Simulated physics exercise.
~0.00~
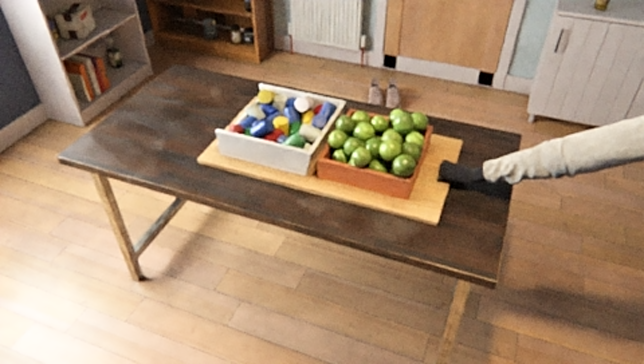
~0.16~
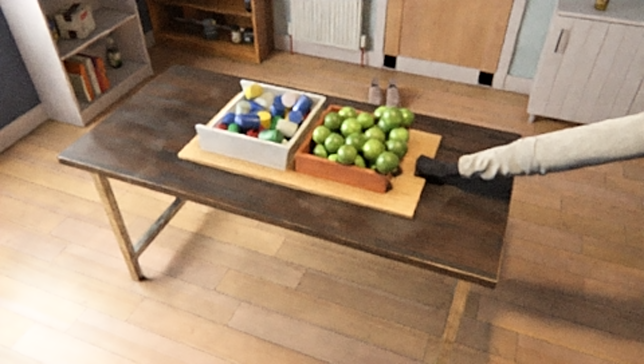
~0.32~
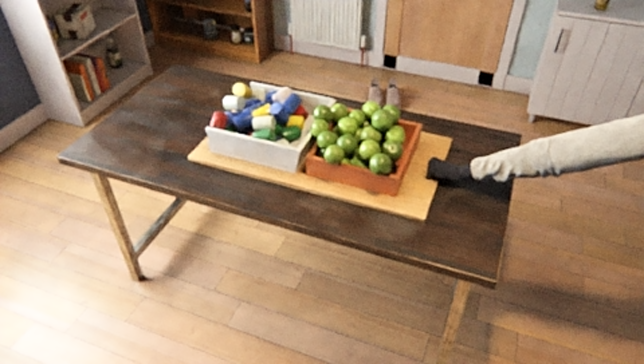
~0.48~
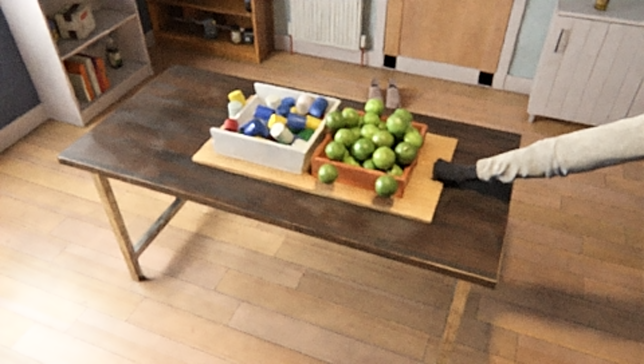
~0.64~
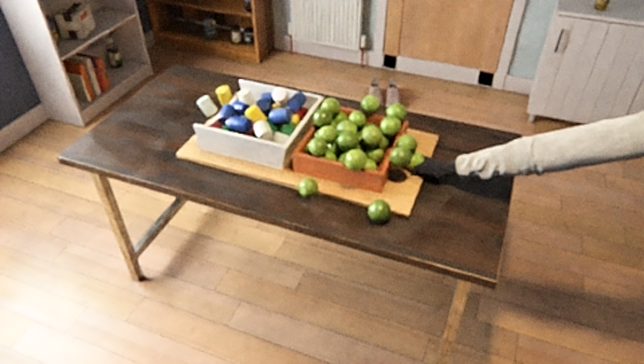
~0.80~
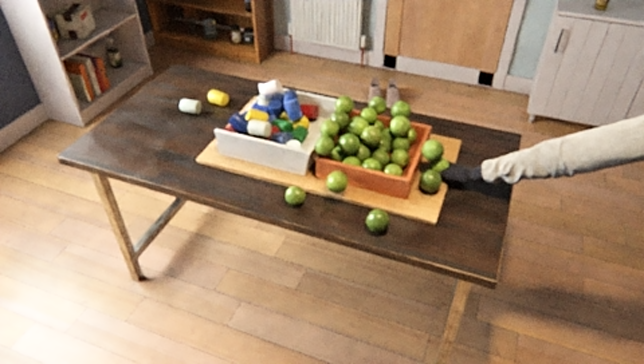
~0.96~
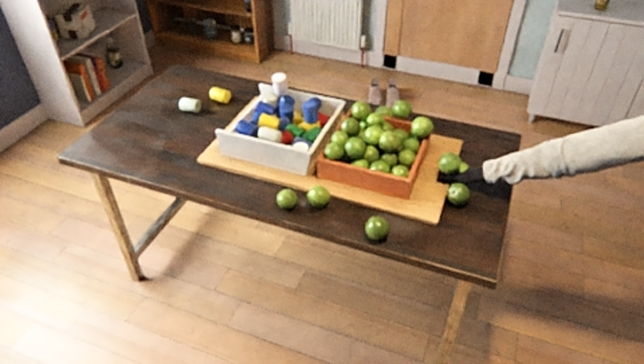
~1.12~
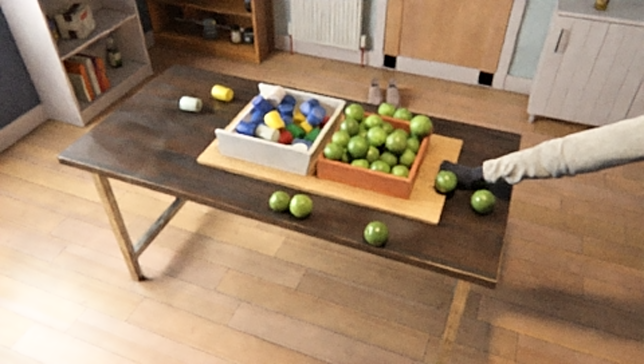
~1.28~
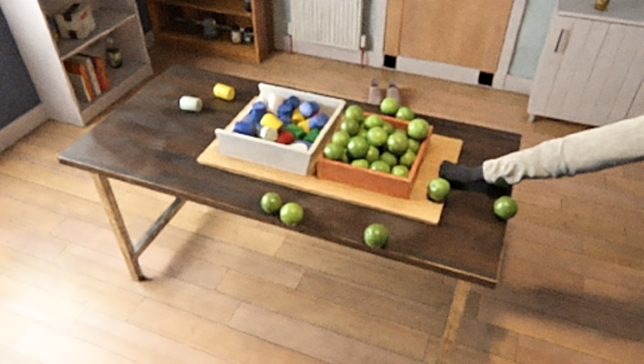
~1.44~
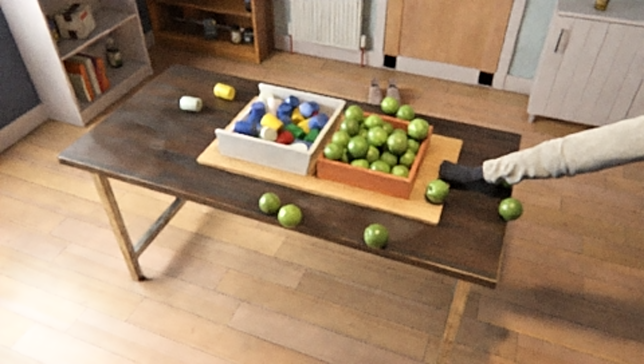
A gloved hand reaching in from the right shakes a pale wooden board on a dark table, seen from above in a wood-floored room with shelves behind. On the board sit a white tote of blue, white, yellow, red and green jars at left and an orange tote heaped with green apples at right. The board slides left, then right, and the loads heave. As it swings left and right again, apples tumble off the front and right, while two jars land behind the white tote. The board stops, stray apples roll outward and settle, and both totes remain mostly full.
